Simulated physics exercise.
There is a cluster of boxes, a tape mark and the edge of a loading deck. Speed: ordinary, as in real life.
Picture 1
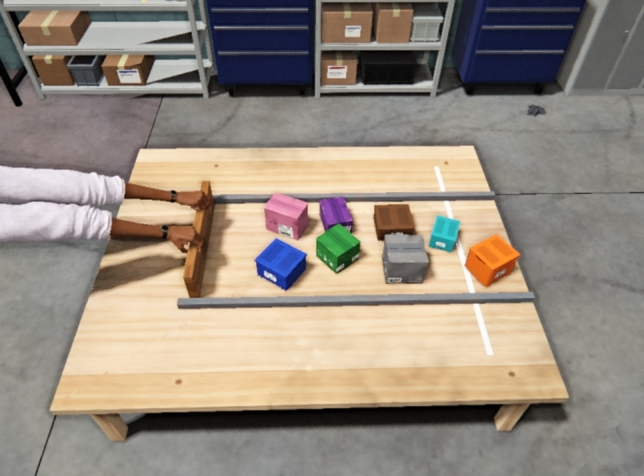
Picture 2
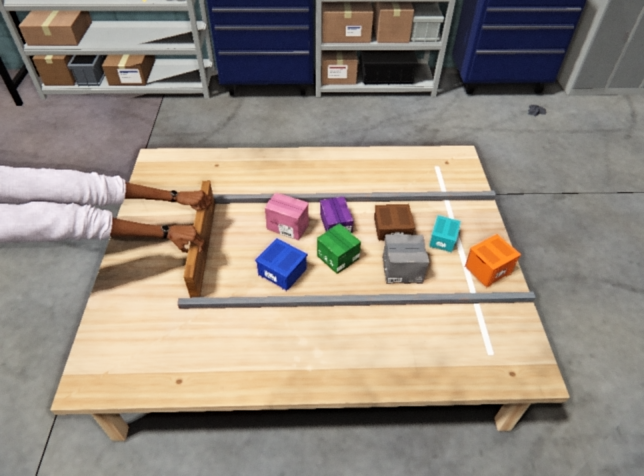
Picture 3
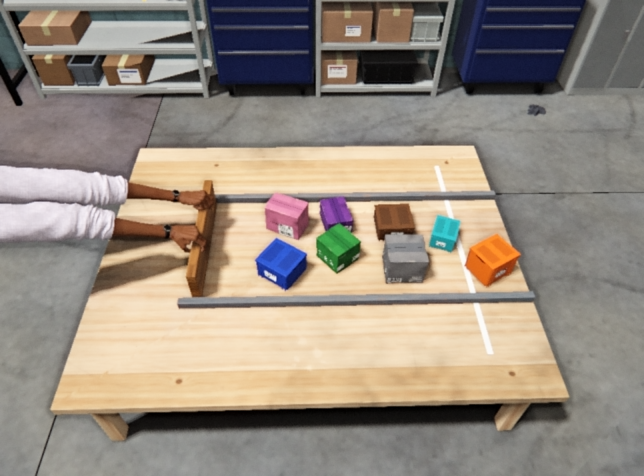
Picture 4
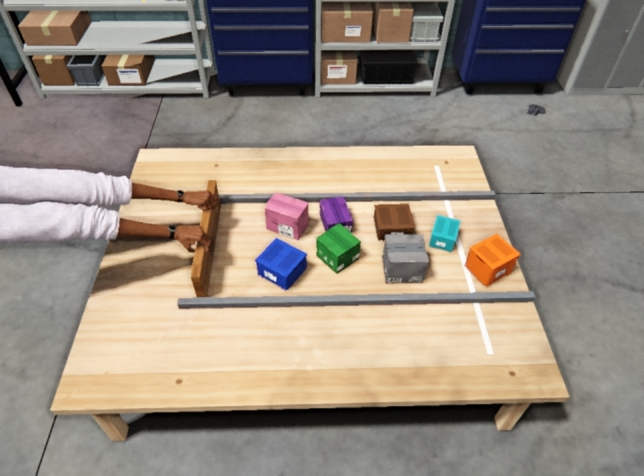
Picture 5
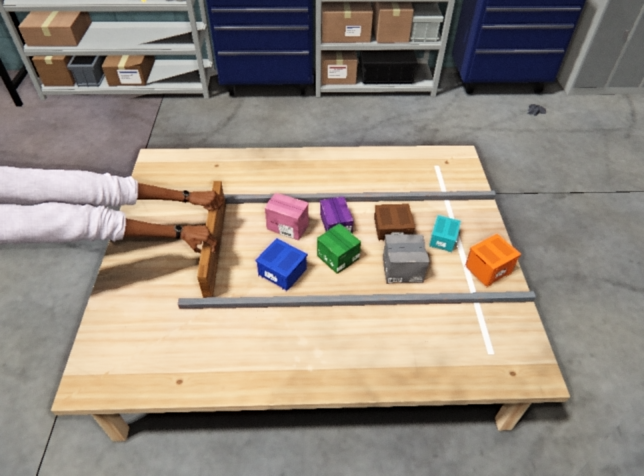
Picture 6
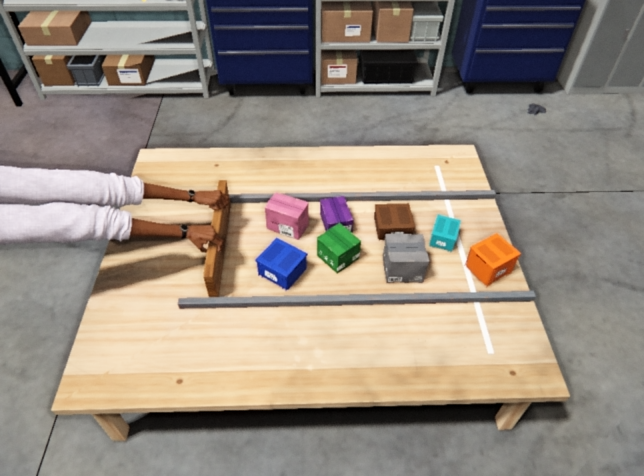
Two hands sliding a wooden plank slowly right between rails on a table, toward colourful boxes that stay still.
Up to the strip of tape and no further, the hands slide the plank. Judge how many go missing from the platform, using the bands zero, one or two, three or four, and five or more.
Fallen: Three or four.
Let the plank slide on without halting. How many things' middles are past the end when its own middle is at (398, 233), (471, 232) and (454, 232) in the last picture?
Past the end: 0, 5 and 3.
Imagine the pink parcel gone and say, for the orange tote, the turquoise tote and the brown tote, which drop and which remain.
Here's how it goes: The orange tote is gone, the turquoise tote is gone, and the brown tote hangs on.
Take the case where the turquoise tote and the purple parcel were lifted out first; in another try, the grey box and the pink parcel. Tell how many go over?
In the first try 3, in the other 2.
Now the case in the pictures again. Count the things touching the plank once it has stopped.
3.
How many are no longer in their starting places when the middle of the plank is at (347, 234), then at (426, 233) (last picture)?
Counts: 7 / 8.
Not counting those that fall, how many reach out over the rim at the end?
I'd say 1 of them.
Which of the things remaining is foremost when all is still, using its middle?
That's the purple parcel.
Early on, none off yet; orange tote at rest near (491, 260); turquoise tote at rest near (445, 233); grey box at rest near (405, 259).
A while later, none off yet; orange tote at rest near (491, 260); turquoise tote travelled about its own width near (467, 234); grey box travelled a little near (426, 255).
Further along, none off yet; orange tote travelled about its own width near (519, 266); turquoise tote travelled well along near (509, 242); grey box travelled well along near (478, 253).
Finally, the number that fall off is three or four; lost, brown tote, grey box, turquoise tote and orange tote.
